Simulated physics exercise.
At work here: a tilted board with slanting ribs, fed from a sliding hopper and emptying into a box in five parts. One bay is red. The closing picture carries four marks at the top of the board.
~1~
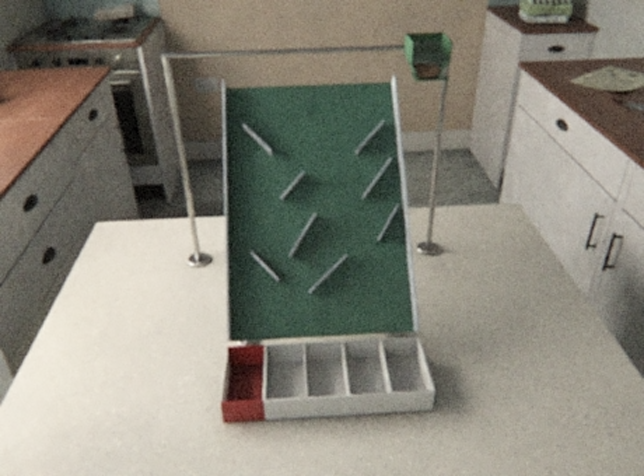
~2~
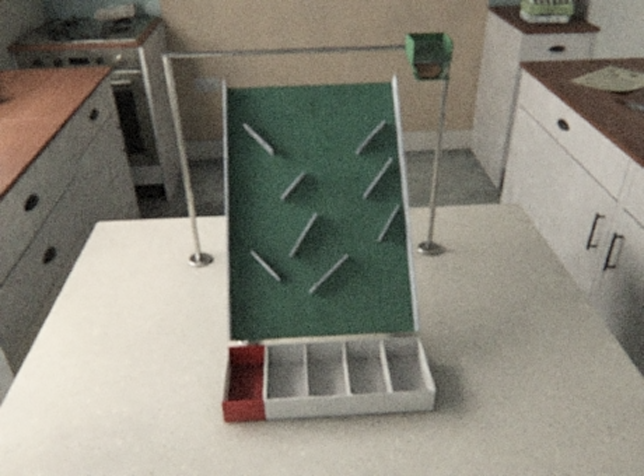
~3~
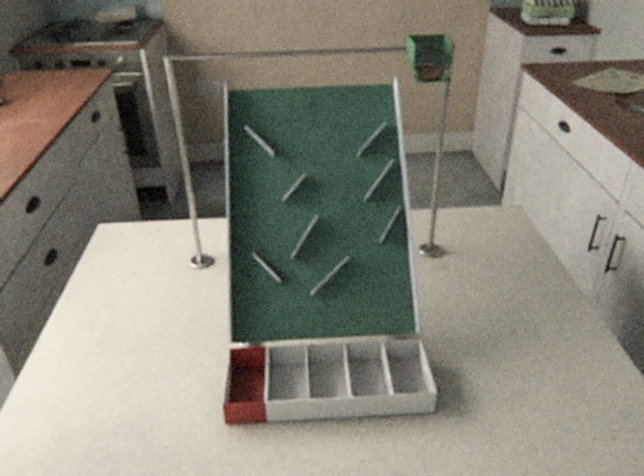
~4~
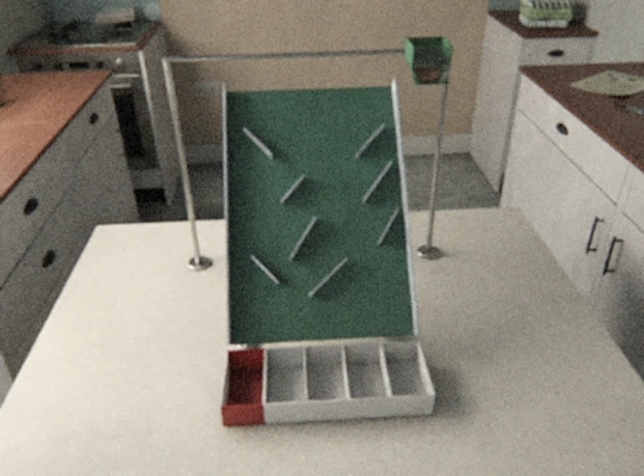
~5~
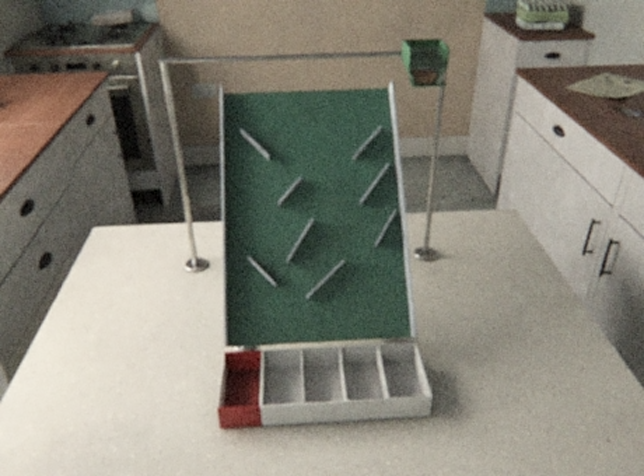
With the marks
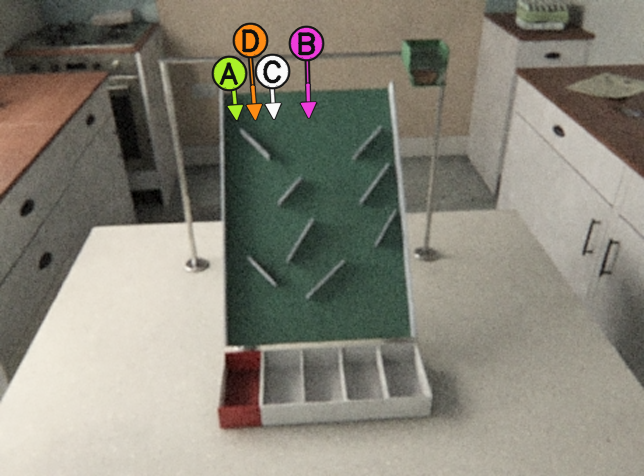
A tilted green board with slanting ribs stands still above a box with one red bay.
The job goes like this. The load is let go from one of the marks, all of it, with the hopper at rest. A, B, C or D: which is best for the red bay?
Go for A.
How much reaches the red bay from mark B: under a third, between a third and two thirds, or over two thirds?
Mark B gives under a third.
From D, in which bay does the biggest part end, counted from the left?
The third.
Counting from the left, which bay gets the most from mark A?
The first from the left.
On the marked copy, mark A meets the board at (236, 114); mark B meets the board at (308, 112); mark C meets the board at (273, 113); mark D meets the board at (254, 114).
With A, roughly two thirds in the red bay, roughly a quarter in other bays, just a few outside the box.
With B, about a tenth in the red bay, the larger part in other bays, about a tenth outside the box.
With C, roughly a quarter in the red bay, the larger part in other bays.
With D, roughly a quarter in the red bay, roughly two thirds in other bays.
